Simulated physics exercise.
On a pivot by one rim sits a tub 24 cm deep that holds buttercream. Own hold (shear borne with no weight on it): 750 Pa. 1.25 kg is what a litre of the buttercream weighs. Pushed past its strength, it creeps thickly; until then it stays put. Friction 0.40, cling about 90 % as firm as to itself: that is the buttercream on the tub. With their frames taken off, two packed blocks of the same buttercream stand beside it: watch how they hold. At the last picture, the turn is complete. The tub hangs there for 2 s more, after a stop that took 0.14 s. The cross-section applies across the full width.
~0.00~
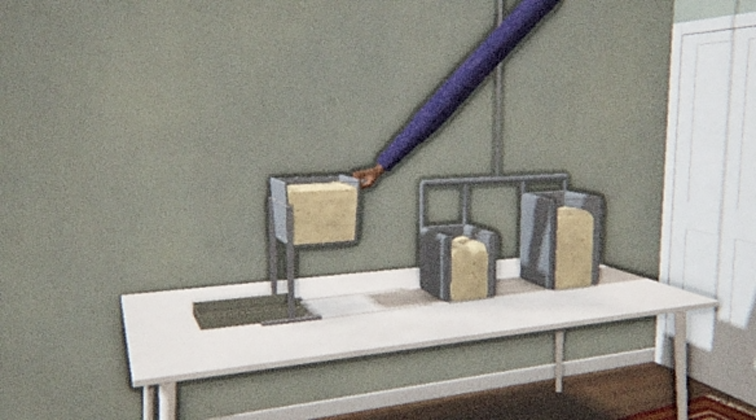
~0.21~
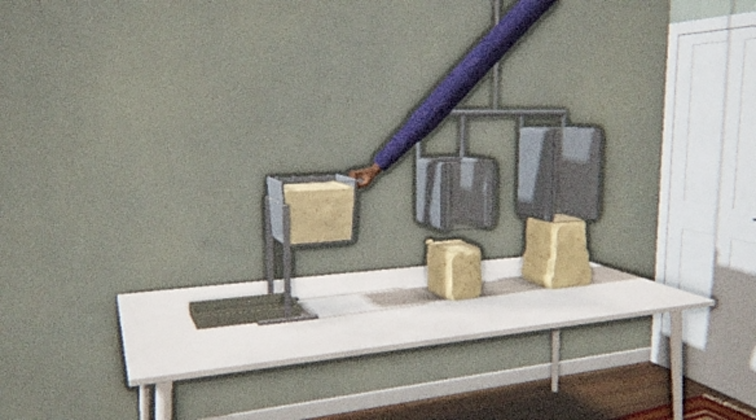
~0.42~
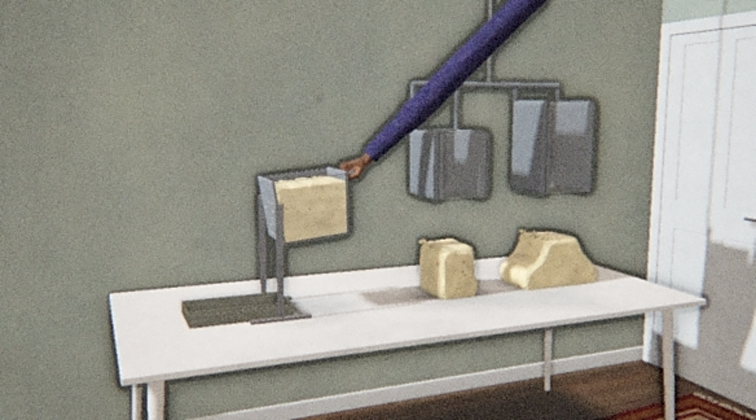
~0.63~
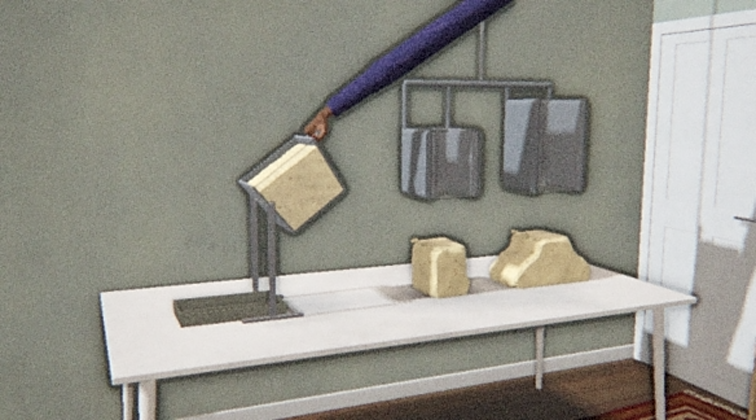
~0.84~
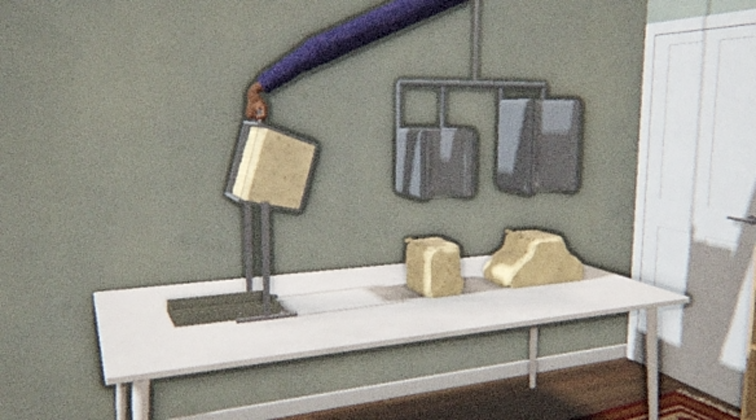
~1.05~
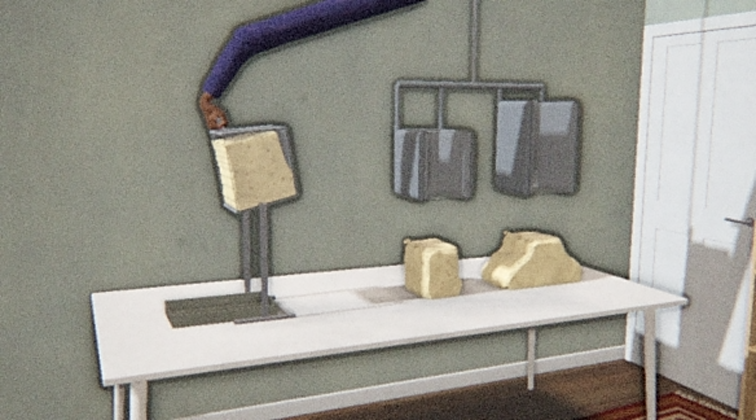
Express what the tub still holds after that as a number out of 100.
Something like 35 per cent.
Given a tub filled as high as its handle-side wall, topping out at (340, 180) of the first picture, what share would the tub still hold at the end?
Then near 100 % stays in the tub.
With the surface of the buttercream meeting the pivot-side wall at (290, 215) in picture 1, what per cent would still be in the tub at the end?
Result: Approx. 60 % remaining in tub.
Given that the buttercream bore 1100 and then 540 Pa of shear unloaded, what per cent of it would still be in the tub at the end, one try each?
First try roughly 45 per cent, second try roughly 30 per cent.
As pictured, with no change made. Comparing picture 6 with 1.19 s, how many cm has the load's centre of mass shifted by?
I'd put the distance at about 7 centimetres.
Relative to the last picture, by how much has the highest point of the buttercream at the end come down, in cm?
Roughly 16 cm.
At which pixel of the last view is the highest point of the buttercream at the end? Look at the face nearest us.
Roughly at pixel (269, 177).
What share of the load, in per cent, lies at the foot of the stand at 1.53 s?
I reckon around 45 % of it.
After 1.19 s, the tub is at 99 degrees and holds 76 %.
After 1.36 s, the tub is at 99 degrees and holds 40 %.
After 1.53 s, the tub is at 99 degrees and holds 35 %.
After 1.70 s, the tub is at 99 degrees and holds 35 %.
After 3.05 s, the tub is at 99 degrees and holds 35 %.
